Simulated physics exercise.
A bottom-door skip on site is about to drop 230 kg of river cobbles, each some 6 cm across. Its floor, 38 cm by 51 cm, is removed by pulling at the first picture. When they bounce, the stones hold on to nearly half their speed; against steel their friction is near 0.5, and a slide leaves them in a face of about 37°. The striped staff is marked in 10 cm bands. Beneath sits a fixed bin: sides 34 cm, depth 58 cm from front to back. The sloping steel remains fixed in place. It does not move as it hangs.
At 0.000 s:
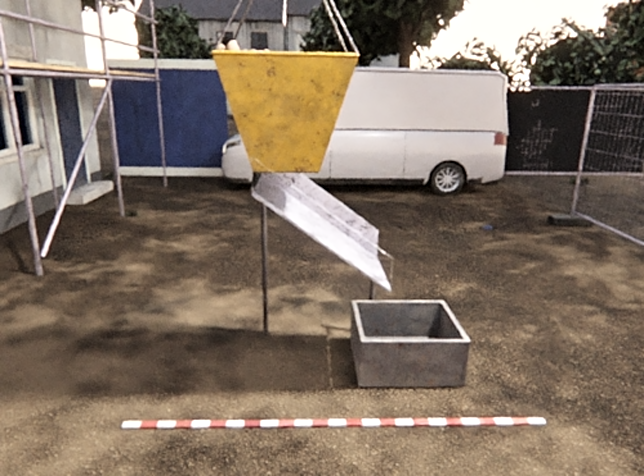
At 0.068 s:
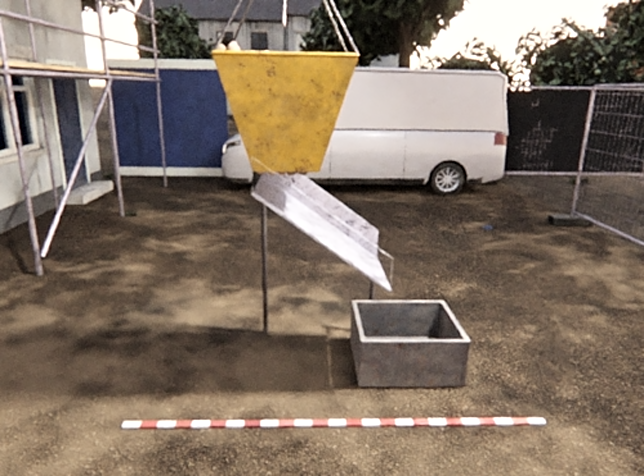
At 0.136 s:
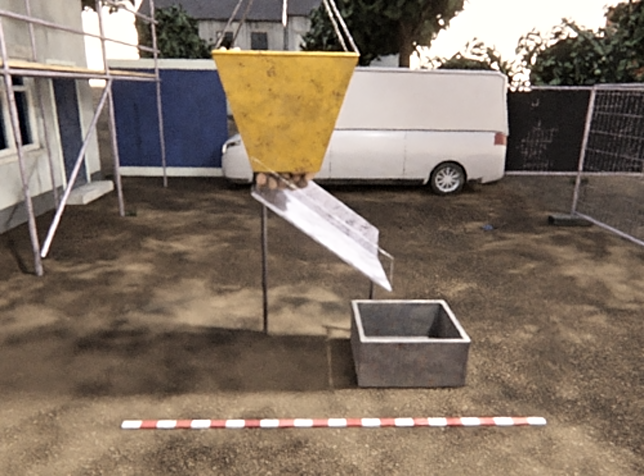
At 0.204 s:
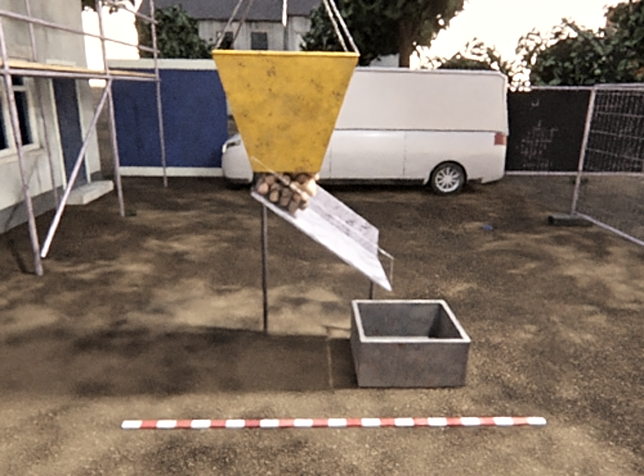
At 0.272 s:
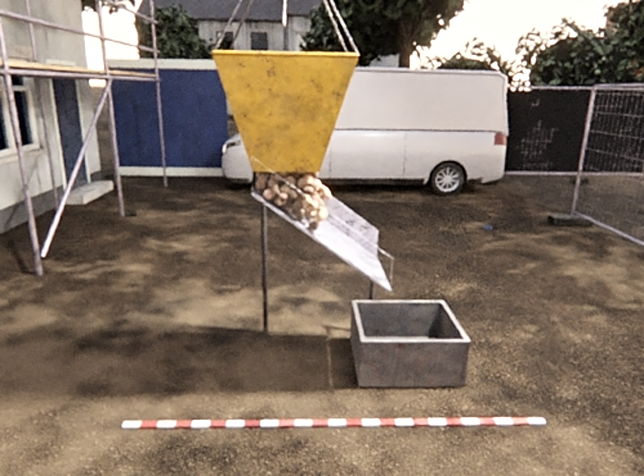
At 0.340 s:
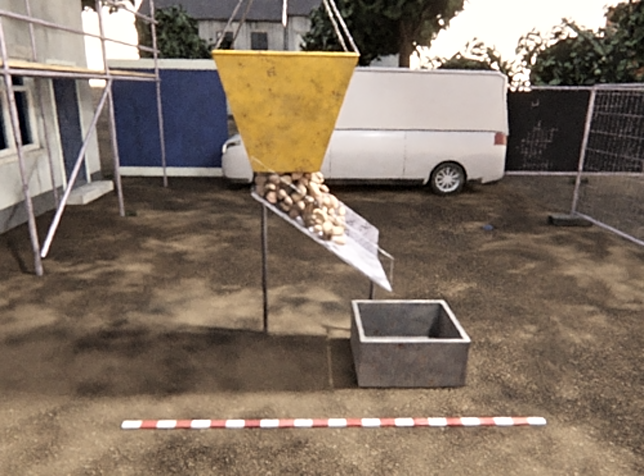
We see a yellow skip hanging still above a sloping metal chute, with a grey open box below and a white van behind; rounded stones emerge from the skip's bottom and slide down the chute toward the right.
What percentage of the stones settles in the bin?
65 %.
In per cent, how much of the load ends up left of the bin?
Near 0 percent, give or take.
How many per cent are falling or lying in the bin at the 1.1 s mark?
At that moment: About 35 %.
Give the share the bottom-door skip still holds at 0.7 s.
Some 40 per cent is still held.
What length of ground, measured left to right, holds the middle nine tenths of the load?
I'd say close to 130 cm, left to right.
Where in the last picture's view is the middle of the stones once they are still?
I'd point to somewhere near (429, 346).
After 0.7 s, 38 % in the bottom-door skip, 49 % on the steel, 2 % falling or lying left of the bin, 11 % falling or lying in the bin; the stones farthest right are at (439, 323).
After 1.1 s, 8 % in the bottom-door skip, 49 % on the steel, 3 % falling or lying left of the bin, 36 % falling or lying in the bin, 5 % falling or lying beside or right of the bin; the stones farthest right are at (517, 350).
After 1.7 s, 0 % in the bottom-door skip, 17 % on the steel, 1 % falling or lying left of the bin, 64 % falling or lying in the bin, 18 % falling or lying beside or right of the bin; the stones farthest right are at (570, 348).
After 2.6 s, 0 % in the bottom-door skip, 1 % falling or lying left of the bin, 65 % falling or lying in the bin, 34 % falling or lying beside or right of the bin; the stones farthest right are at (603, 347).
After 4.5 s, 0 % in the bottom-door skip, 1 % left of the bin, 65 % in the bin, 34 % beside or right of the bin; the stones farthest right are at (605, 345).
